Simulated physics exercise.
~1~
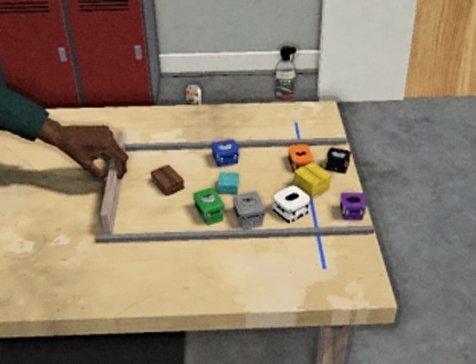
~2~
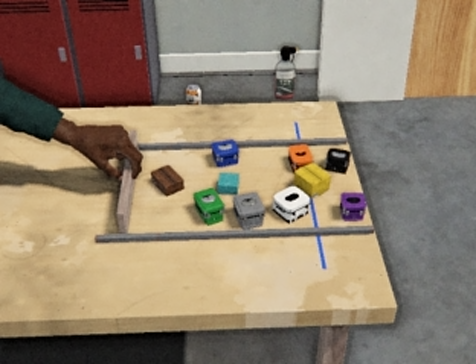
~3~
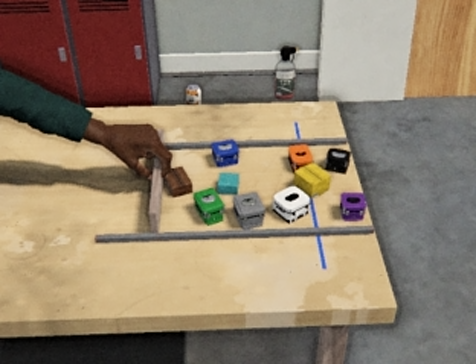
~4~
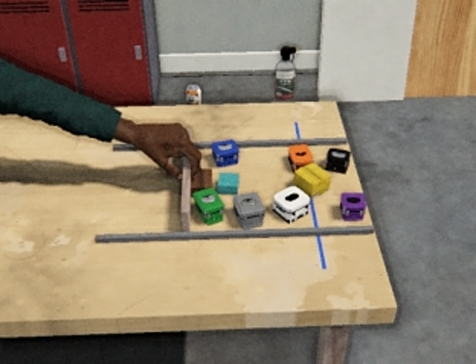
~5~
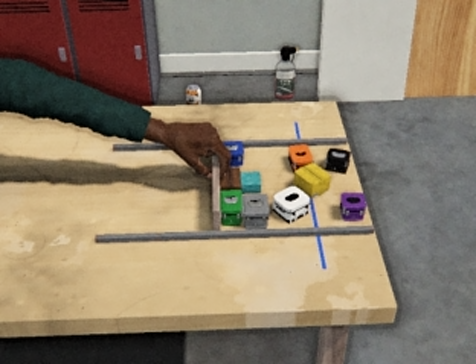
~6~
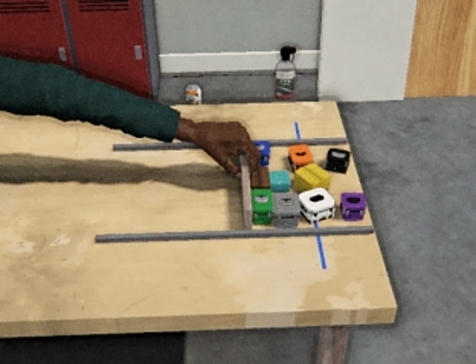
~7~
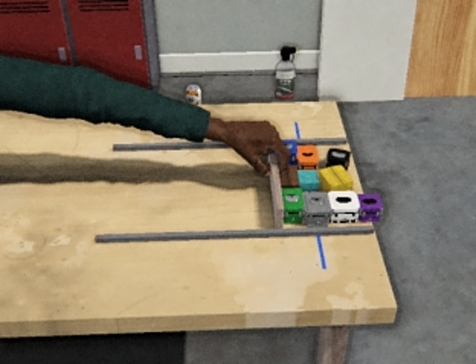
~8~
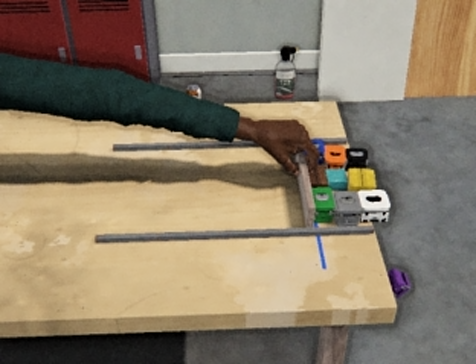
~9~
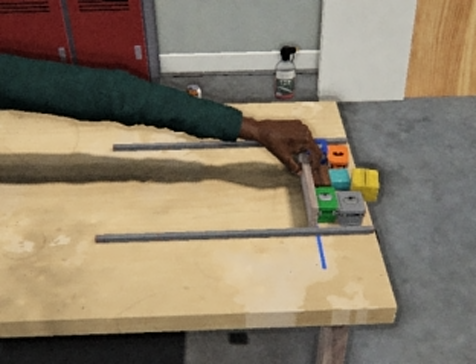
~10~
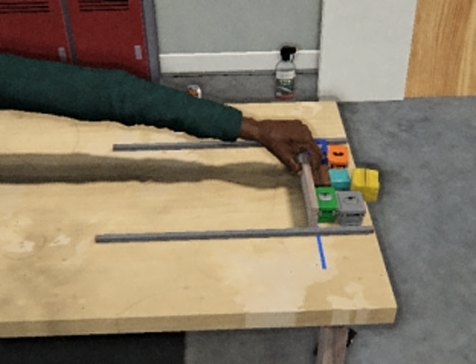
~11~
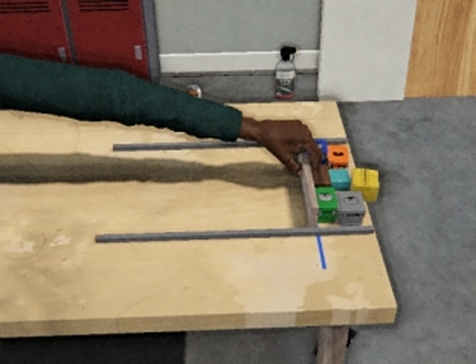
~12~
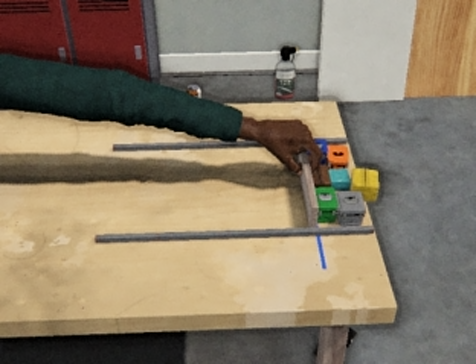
A hand slides an upright board right, pushing small boxes together until several fall off the table.
